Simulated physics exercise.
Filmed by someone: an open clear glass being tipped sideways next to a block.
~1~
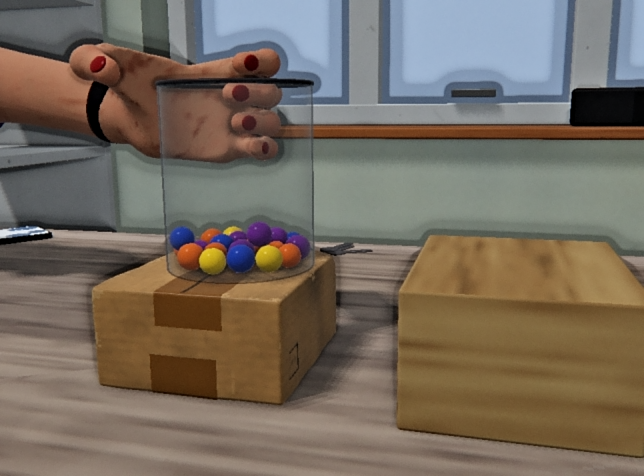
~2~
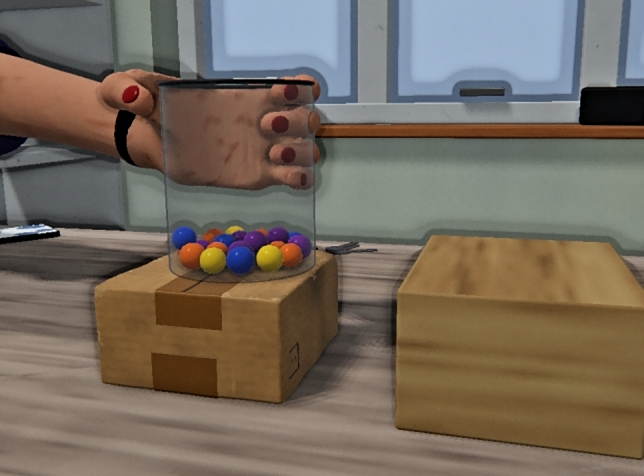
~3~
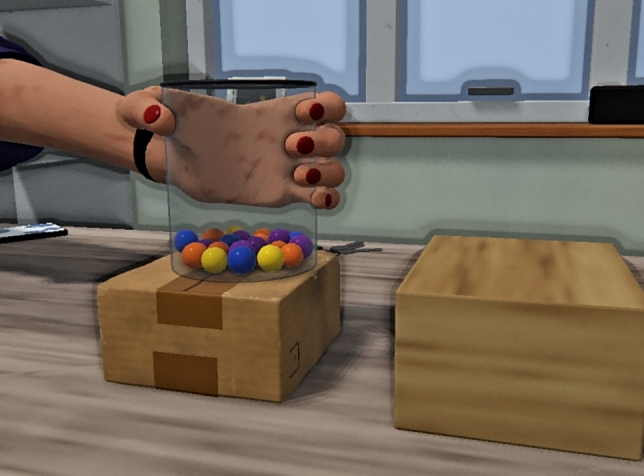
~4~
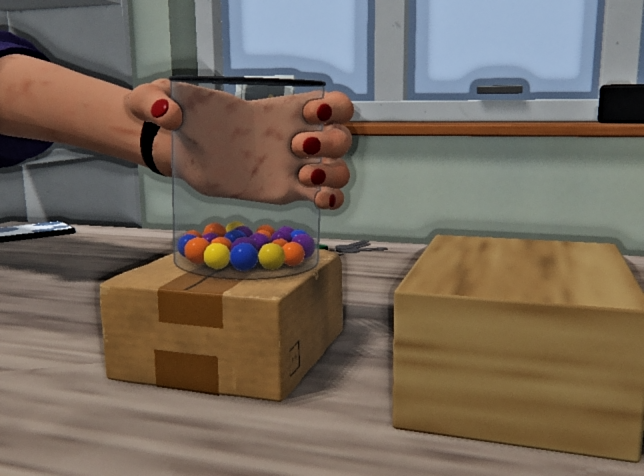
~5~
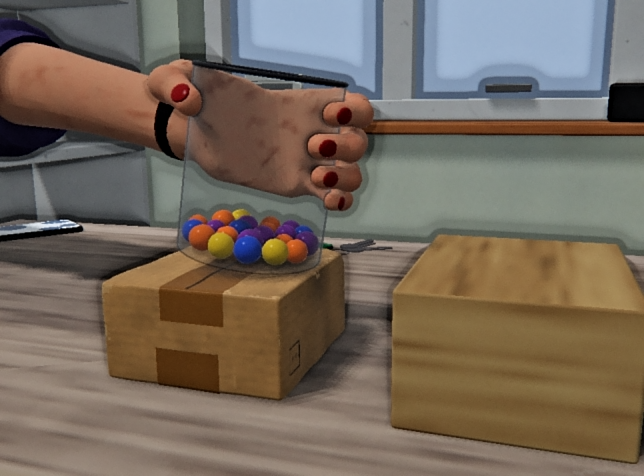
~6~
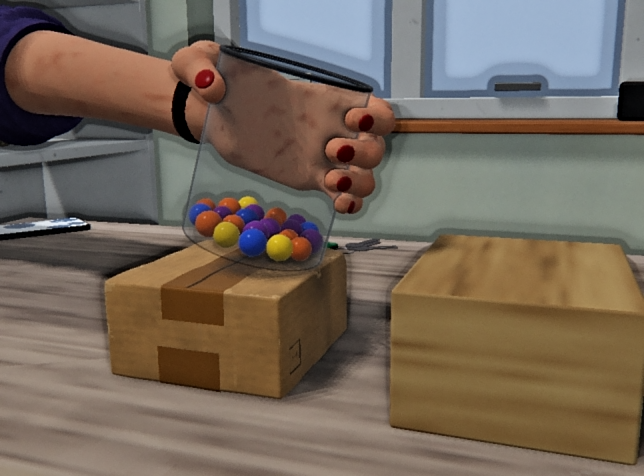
In a room with pale green walls and windows above an orange-brown ledge, a tabletop is seen from the front, slightly above, in a nearly still view. A clear glass holding a low layer of blue, orange, yellow and purple gumballs stands on a cardboard box at left, beside a larger tan block at right. A hand with red nails and a black wristband closes around the glass, then lifts it slightly and leans it rightward.
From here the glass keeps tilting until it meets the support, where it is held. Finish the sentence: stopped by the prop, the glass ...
Stopped by the prop, the glass keeps all it holds.
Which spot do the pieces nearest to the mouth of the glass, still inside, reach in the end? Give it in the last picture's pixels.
In the last picture they end up around pixel (348, 242).
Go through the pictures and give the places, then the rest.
In the first picture, glass at (239, 176), nearly empty of gumballs; block at (516, 325), its top about level with the glass's foot.
In the second picture, glass at (241, 176), upright; rim at (309, 83); top of the contents at (256, 243).
In the third picture, glass at (242, 176), upright; rim at (310, 84); block at (517, 326).
In the fourth picture, glass at (248, 172), leaning 2°; rim at (319, 83); top of the contents at (215, 235).
In the fifth picture, glass at (260, 164), leaning 9°; rim at (342, 85); block at (517, 326).
In the sixth picture, glass at (275, 157), leaning 17°; rim at (367, 90); block at (518, 327), its top about level with the glass's foot.
Then, 0.45 s past the last view, the glass leans 40°; everything is still inside.
Then, 0.92 s past the last view, the glass leans 65°; everything is still inside.
Then, 1.49 s past the last view, the glass rests on the block at 79°; everything is still inside.
Finally, the glass rests on the block at 79°; everything is still inside.
